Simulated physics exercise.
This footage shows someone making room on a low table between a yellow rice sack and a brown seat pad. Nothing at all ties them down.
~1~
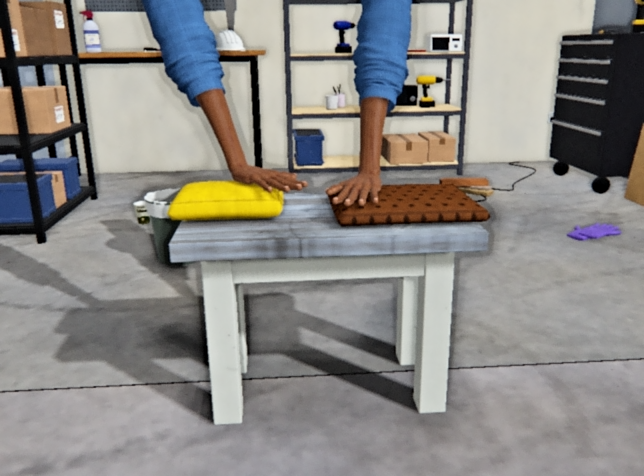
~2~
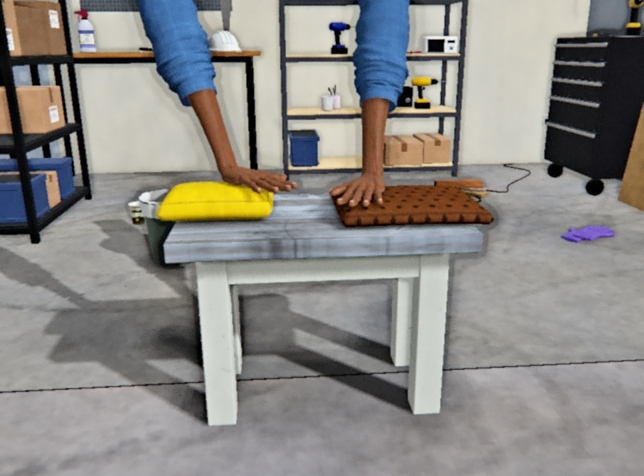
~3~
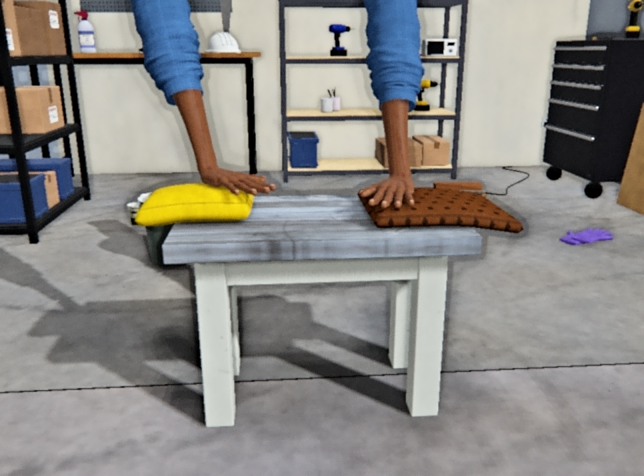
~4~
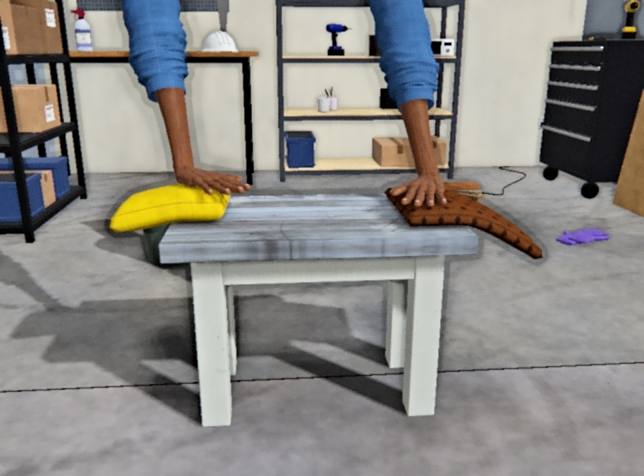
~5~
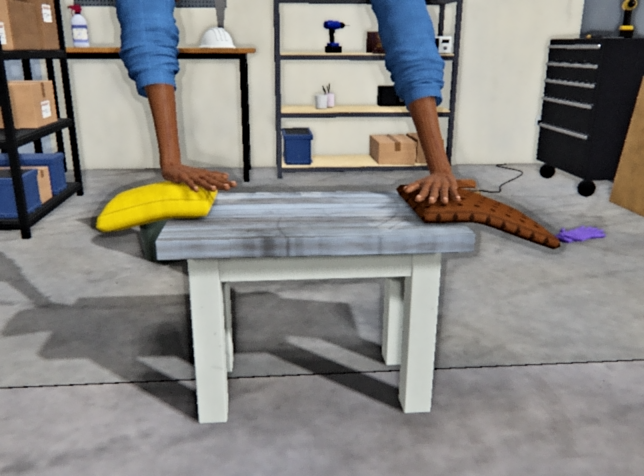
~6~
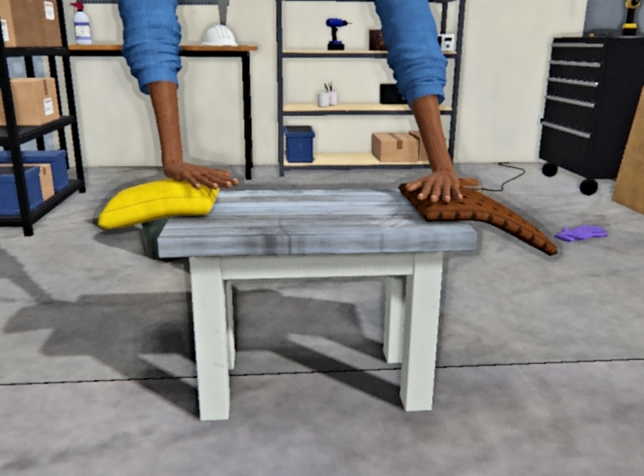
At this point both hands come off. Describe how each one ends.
One by one: The yellow rice sack fails to stay on; the brown seat pad fails to stay on.
Then, 0.22 s past the final frame, rice sack tipping outwards near (159, 212); seat pad falling near (478, 232).
Then, 0.46 s past the final frame, rice sack falling near (149, 311); seat pad on the floor near (483, 318).
Then, 0.70 s past the final frame, rice sack on the floor near (110, 364); seat pad on the floor near (499, 348).
When it is over, rice sack on the floor near (93, 375); seat pad on the floor near (509, 368). The yellow rice sack goes down and the brown seat pad slumps off the end.
